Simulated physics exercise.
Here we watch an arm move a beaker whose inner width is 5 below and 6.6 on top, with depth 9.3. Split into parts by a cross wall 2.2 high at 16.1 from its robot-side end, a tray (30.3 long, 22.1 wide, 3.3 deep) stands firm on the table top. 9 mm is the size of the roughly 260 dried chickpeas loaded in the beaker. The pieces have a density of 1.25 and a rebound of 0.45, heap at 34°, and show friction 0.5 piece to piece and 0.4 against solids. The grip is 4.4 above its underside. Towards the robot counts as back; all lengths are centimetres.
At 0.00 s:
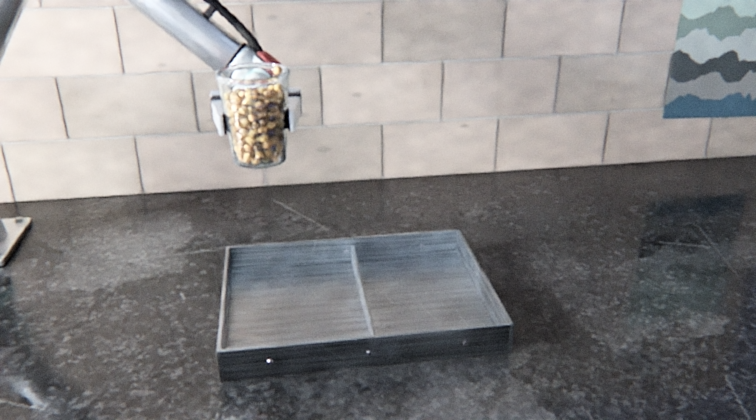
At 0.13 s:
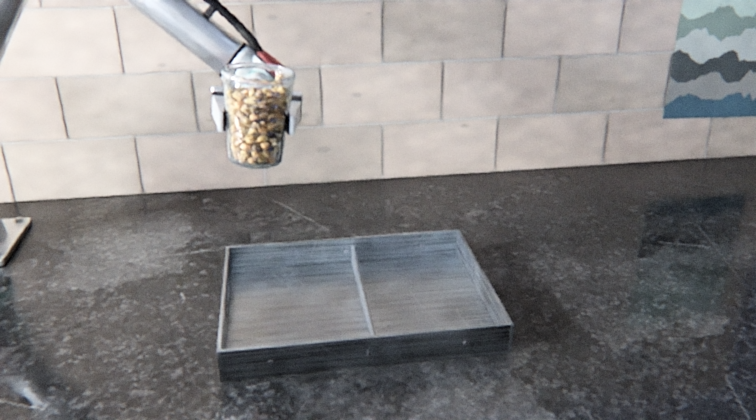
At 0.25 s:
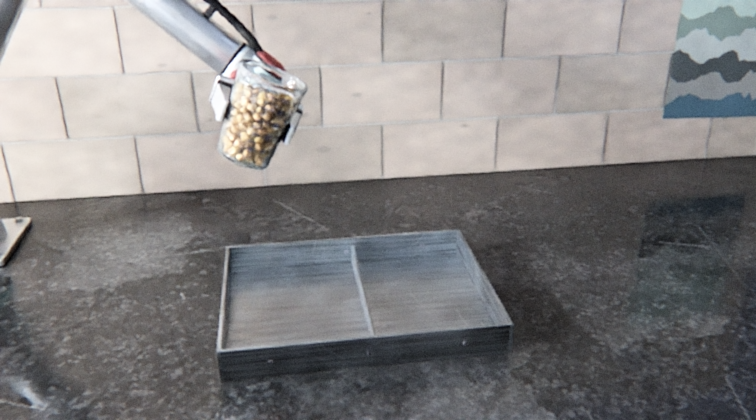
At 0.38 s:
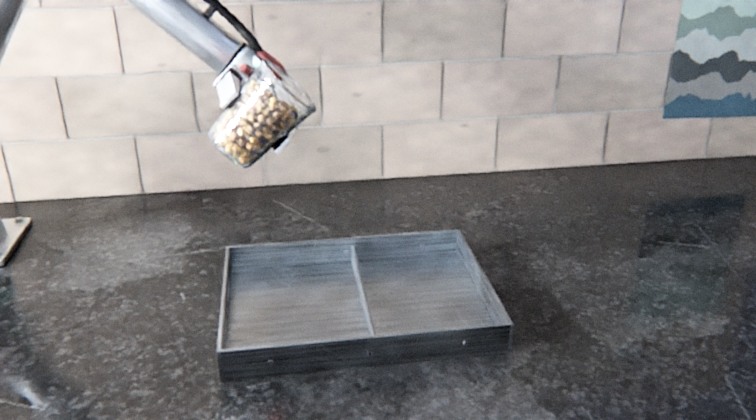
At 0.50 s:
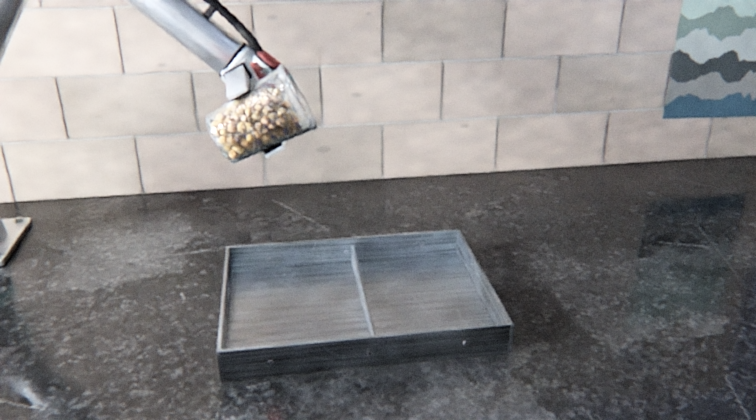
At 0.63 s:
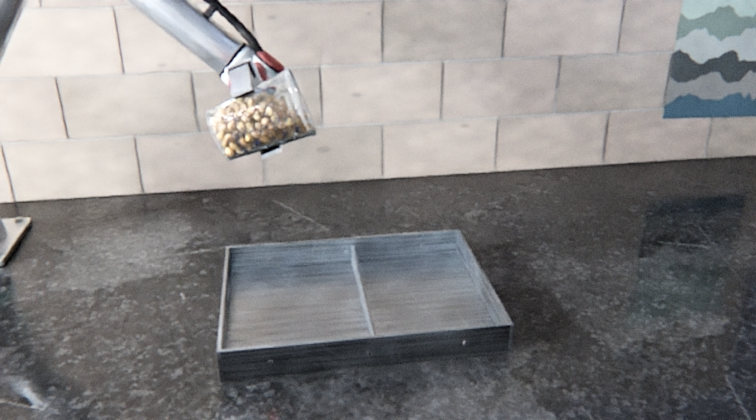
A robot arm tilting a clear beaker of small tan pieces steadily onto its side above a dark, divided tray on a countertop.
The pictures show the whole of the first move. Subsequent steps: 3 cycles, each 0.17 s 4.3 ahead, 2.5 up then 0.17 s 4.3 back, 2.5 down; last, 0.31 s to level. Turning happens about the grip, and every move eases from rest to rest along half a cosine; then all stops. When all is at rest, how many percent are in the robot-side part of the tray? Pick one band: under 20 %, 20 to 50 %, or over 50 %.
20 to 50 %.
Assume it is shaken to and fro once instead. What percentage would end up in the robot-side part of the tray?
My guess is near 10 per cent.
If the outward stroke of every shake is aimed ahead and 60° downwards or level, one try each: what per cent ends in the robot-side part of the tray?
First try about 0 %, second try about 20 %.
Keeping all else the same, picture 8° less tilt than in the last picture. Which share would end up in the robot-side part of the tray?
Near 15 %.
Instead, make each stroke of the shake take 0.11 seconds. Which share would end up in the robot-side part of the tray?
It would be some 15 %.
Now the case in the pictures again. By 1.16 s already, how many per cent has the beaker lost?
Share gone: Around 25 %.
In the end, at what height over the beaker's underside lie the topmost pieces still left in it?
Roughly 5.5 centimetres.
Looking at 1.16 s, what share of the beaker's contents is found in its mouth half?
Something like 55 percent sits in that half.
By 1.16 s, tilted 70° forward, highest piece 28 above the table; 196 in the beaker, 33 in the far-side part, 25 in the robot-side part, 5 in flight or on a rim.
By 1.69 s, tilted 67° forward, highest piece 24 above the table; 120 in the beaker, 65 in the far-side part, 50 in the robot-side part, 24 in flight or on a rim.
By 2.16 s, level, highest piece 25 above the table; 119 in the beaker, 71 in the robot-side part, 69 in the far-side part.
By 3.21 s, level, highest piece 25 above the table; 119 in the beaker, 71 in the robot-side part, 69 in the far-side part.
Final count, 119 in the beaker, 71 in the robot-side part, 69 in the far-side part. That is 27 % in the robot-side part of the tray.
